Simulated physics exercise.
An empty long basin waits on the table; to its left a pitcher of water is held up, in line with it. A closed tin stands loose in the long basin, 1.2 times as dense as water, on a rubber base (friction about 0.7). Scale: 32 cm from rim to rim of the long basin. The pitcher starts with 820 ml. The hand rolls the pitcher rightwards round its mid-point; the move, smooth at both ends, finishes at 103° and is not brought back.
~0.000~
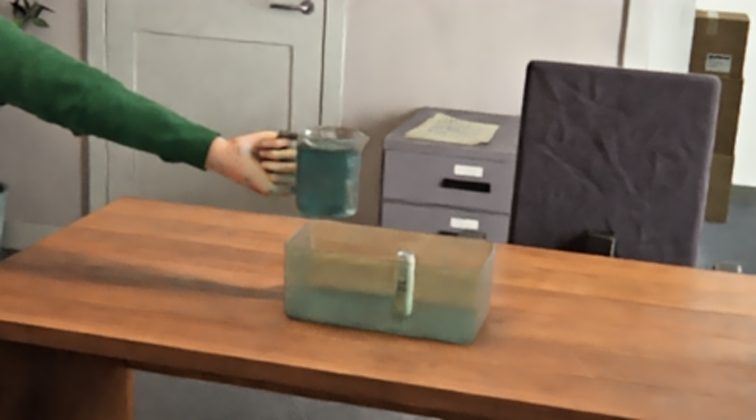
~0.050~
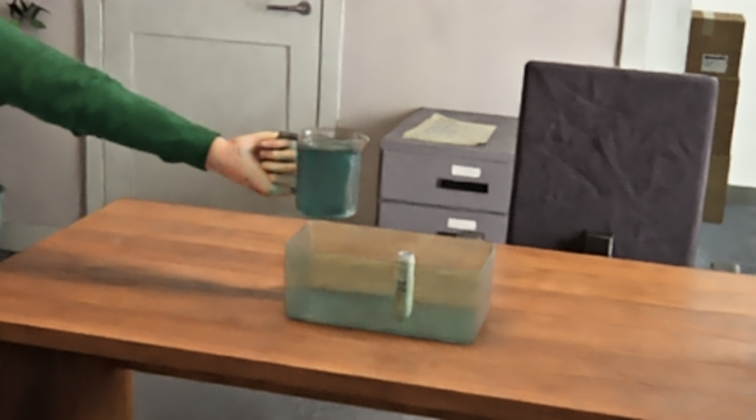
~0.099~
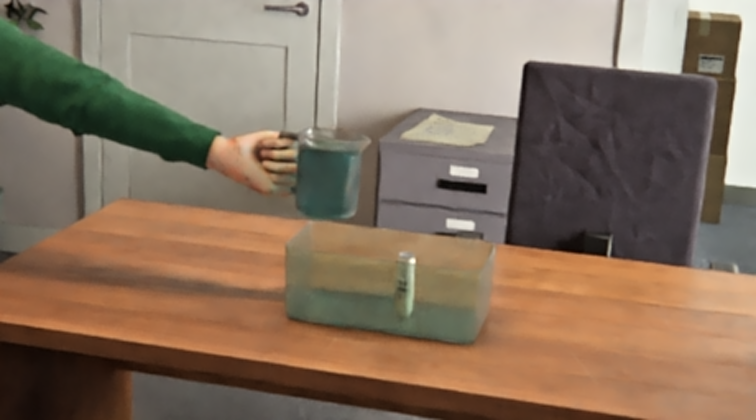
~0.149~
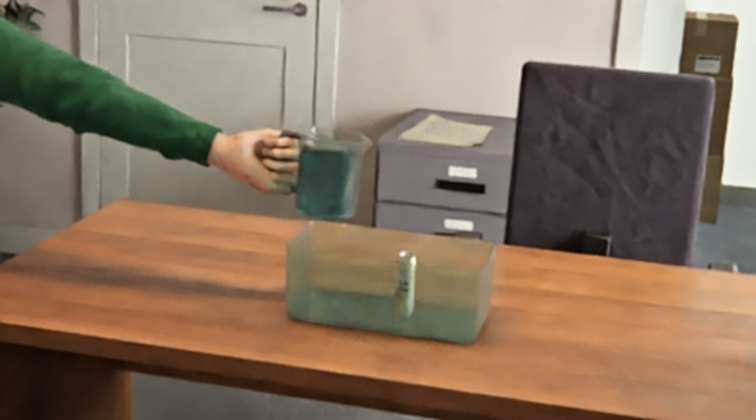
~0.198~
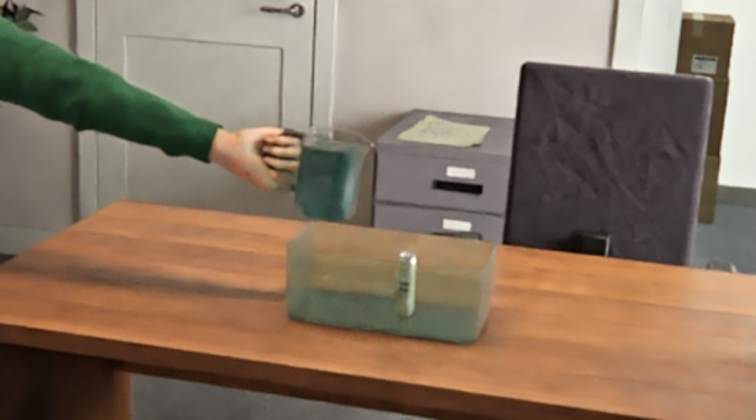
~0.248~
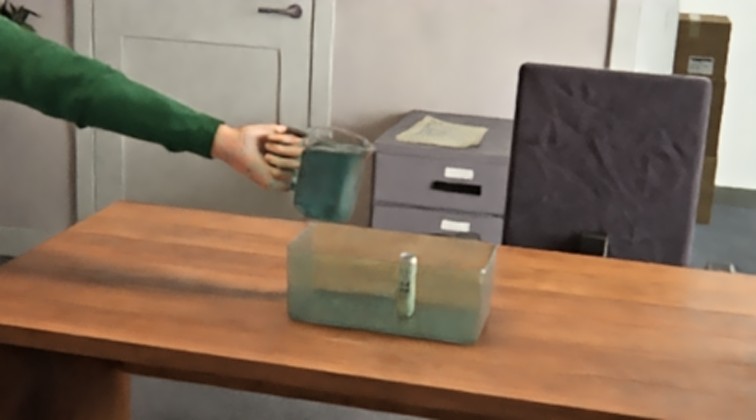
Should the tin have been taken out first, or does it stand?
The tin falls.
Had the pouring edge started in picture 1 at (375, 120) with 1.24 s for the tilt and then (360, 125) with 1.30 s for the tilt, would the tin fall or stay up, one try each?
First it topples; then it topples.
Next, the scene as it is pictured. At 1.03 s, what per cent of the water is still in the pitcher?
Near 36 in a hundred.
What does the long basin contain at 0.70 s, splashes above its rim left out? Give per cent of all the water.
About 3 per cent.
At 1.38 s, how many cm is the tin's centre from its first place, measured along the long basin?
Some 8 cm.
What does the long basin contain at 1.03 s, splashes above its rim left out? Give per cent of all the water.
About 48 per cent.
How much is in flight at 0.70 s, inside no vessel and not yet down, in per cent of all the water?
About 10 per cent.
Then, 0.70 s in, the tilt is 61° and 86 per cent is still to pour; the tin stands where it began.
Then, 1.03 s in, the tilt is 95° and 37 per cent is still to pour; the tin stands where it began.
Then, 1.38 s in, the tilt is 103° and 4 per cent is still to pour; the tin lies on its side.
Then, 1.76 s in, the tilt is 103° and 0 per cent is still to pour; the tin lies on its side.
Finally, the tin lies on its side.
